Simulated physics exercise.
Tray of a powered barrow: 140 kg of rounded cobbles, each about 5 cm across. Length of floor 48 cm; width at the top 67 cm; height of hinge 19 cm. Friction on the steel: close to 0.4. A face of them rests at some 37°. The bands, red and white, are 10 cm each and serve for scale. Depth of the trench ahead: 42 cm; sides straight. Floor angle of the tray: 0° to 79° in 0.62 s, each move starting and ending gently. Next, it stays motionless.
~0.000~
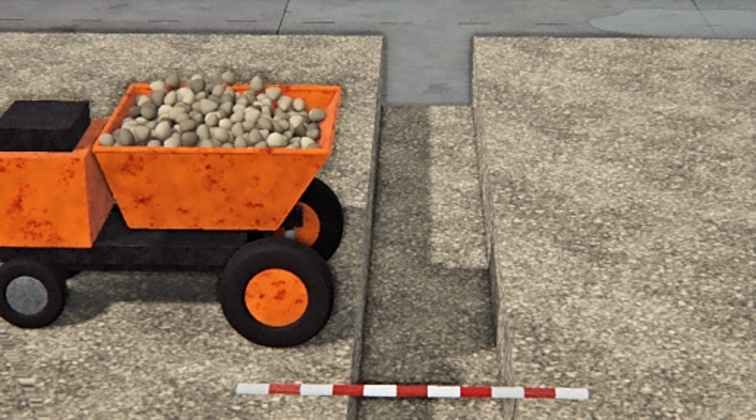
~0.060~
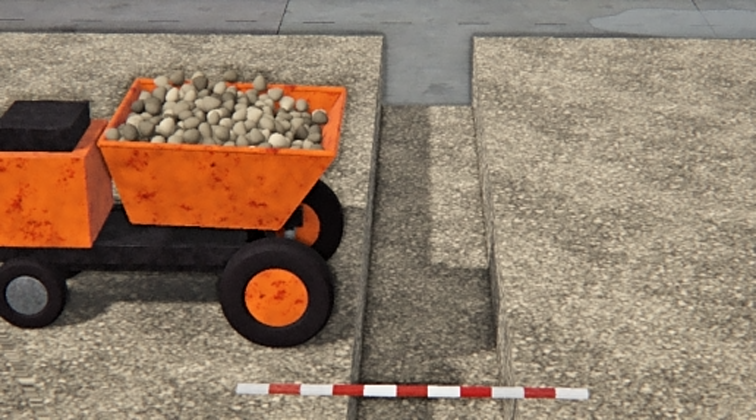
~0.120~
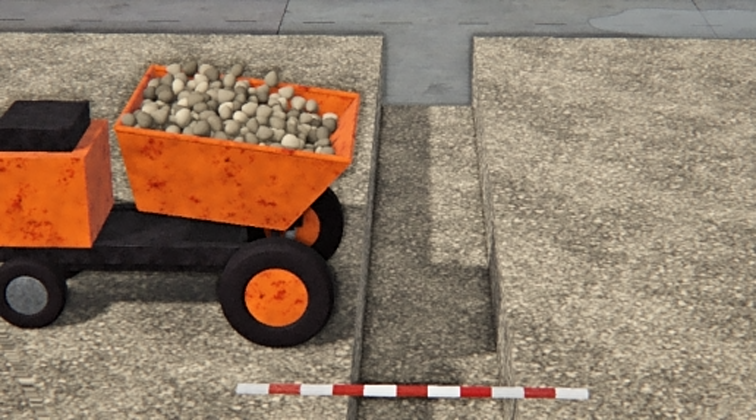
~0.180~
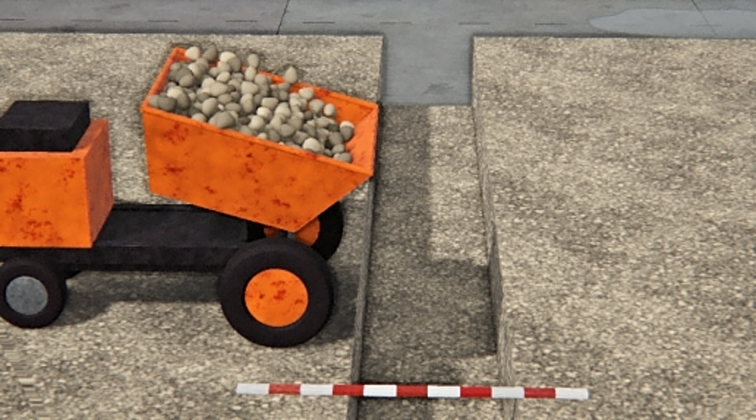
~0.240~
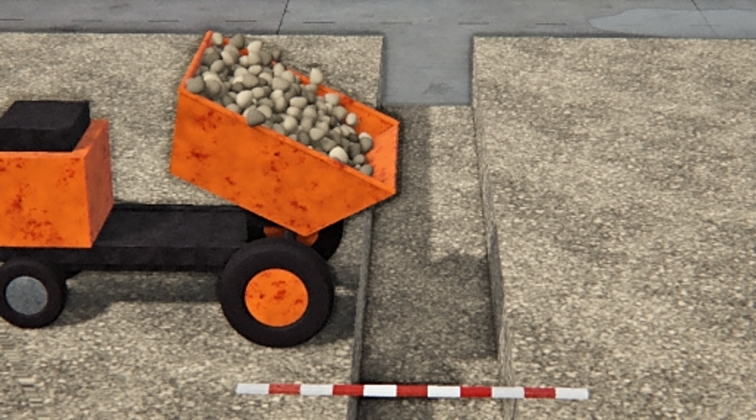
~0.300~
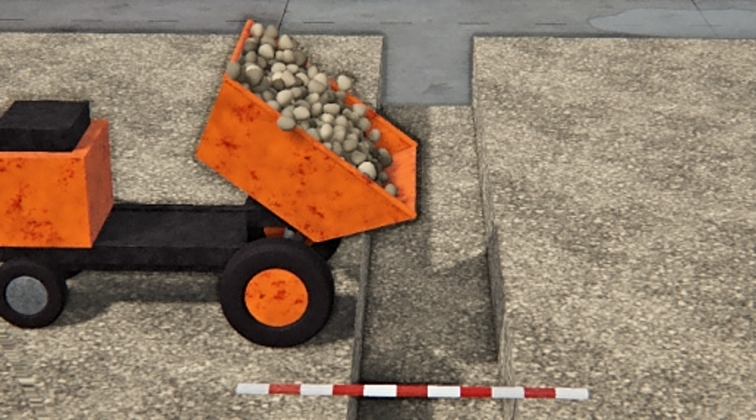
The orange tray of a small powered barrow, heaped with rounded stones, sits level beside a straight-sided trench with a red and white banded pole across its near end. It begins tilting gently, then its left end rises steadily higher as the right lip lowers over the trench, the stones slanting with it.
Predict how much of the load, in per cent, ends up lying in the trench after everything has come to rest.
Roughly 60 per cent of it.
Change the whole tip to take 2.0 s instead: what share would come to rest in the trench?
Then roughly 85 percent.
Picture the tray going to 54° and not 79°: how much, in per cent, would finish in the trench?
Some 25% would finish there.
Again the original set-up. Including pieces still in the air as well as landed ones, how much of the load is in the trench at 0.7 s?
Around 30 per cent of it, at that instant.
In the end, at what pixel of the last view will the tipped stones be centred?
I'd point to around (489, 386).
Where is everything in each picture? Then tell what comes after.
Lip at (329, 152), floor tilted 0°, highest stones at (215, 90), in the first frame.
Lip at (335, 154), floor tilted 2°, highest stones at (196, 90); the stones move at 0.5 m/s on average, in the second frame.
Lip at (350, 161), floor tilted 8°, highest stones at (185, 78); the stones move at 1.0 m/s on average, in the third frame.
The tray is at 16°, its lip at (372, 173); the top of the load is at (200, 66); the stones move at 1.3 m/s on average, in the fourth frame.
Lip at (394, 192), floor tilted 26°, highest stones at (220, 53); the stones move at 1.5 m/s on average, in the fifth frame.
The tray is at 38°, its lip at (415, 216); the top of the load is at (256, 46); the stones move at 1.6 m/s on average, in the sixth frame.
After 0.5 s the floor is at 66°; 100 % in the tray; the foremost stones are at (440, 234).
After 0.7 s the floor is at 79°; 47 % in the tray, 28 % in the trench, 24 % past the trench; the foremost stones are at (585, 309).
After 1.1 s the floor is at 79°; 8 % in the tray, 52 % in the trench, 40 % past the trench; the foremost stones are past the picture's edge.
After 3.0 s the floor is at 79°; 0 % in the tray, 60 % in the trench, 40 % past the trench; the foremost stones are past the picture's edge.
